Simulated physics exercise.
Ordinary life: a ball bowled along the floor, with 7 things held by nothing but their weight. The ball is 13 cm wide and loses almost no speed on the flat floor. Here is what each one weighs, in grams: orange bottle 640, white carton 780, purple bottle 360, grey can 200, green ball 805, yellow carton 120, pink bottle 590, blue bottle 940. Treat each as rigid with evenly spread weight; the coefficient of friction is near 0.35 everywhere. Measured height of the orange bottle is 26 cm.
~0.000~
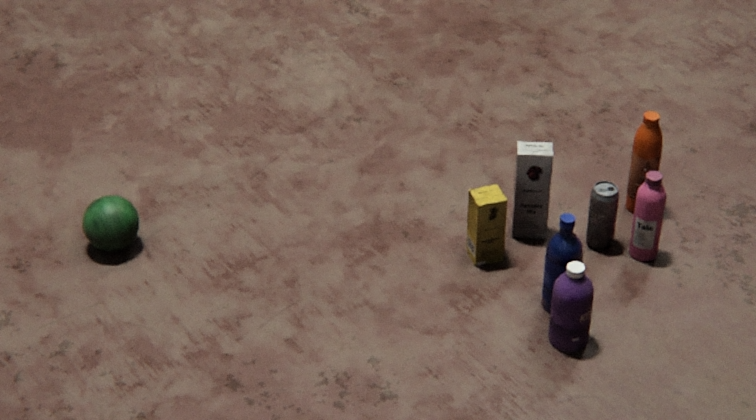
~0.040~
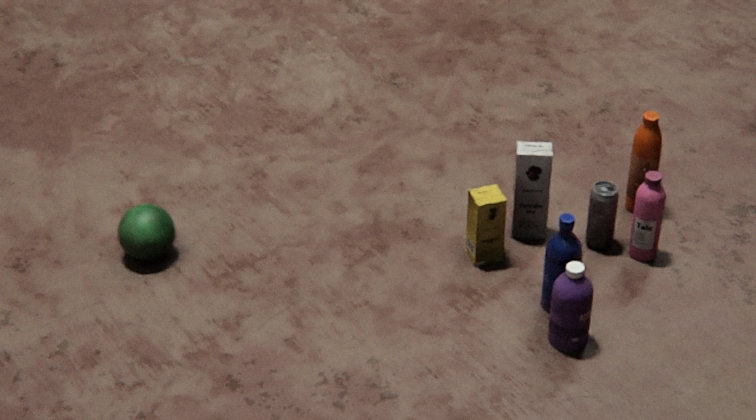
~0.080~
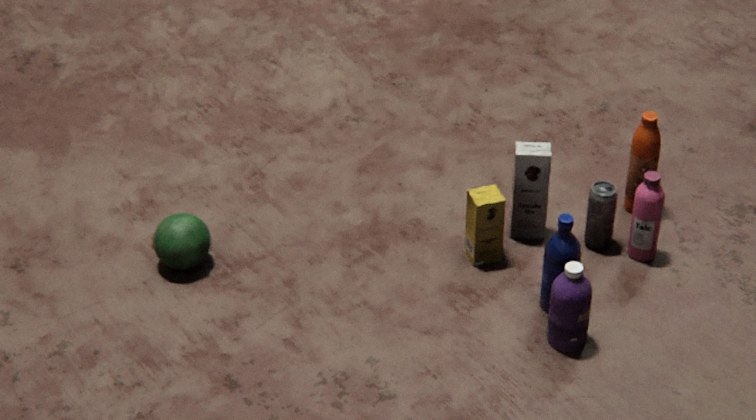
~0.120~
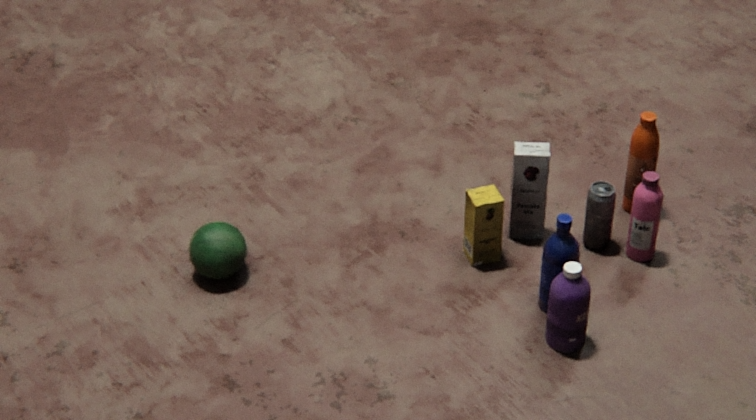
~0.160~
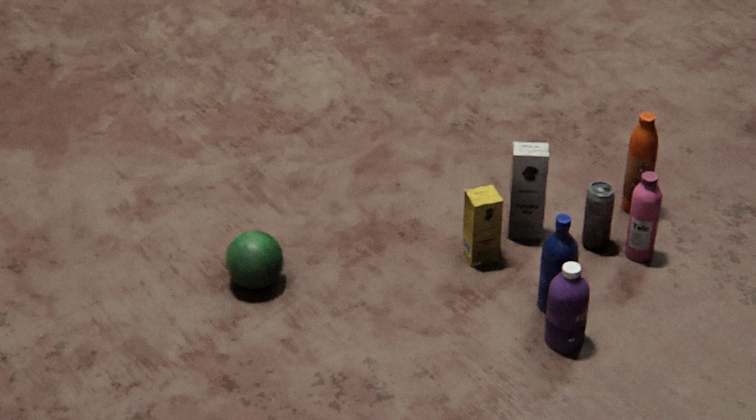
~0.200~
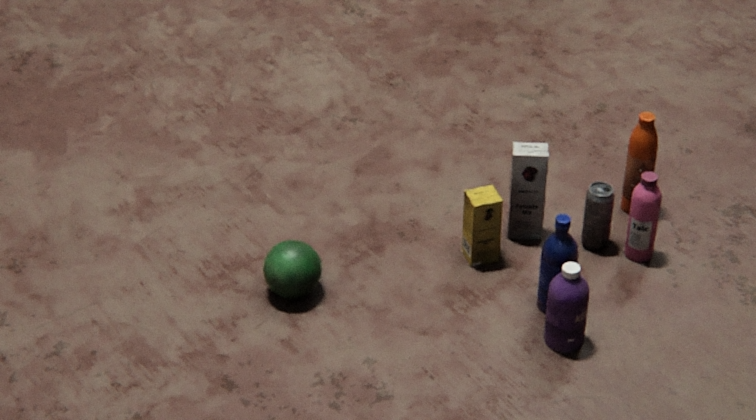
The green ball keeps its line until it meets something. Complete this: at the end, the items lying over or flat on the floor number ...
... just one.
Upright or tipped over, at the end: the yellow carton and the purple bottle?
Here's how it ends: The yellow carton never goes down, and the purple bottle comes down.
After 0.90 s, ball 169 cm along; purple bottle on its side.
After 2.00 s, purple bottle on its side.
By the end (3.1 s), tipped over on the floor, purple bottle; the other 6 in place, give or take 8 cm. Seen from the same camera at the end, orange bottle near (641, 163), white carton near (527, 192).
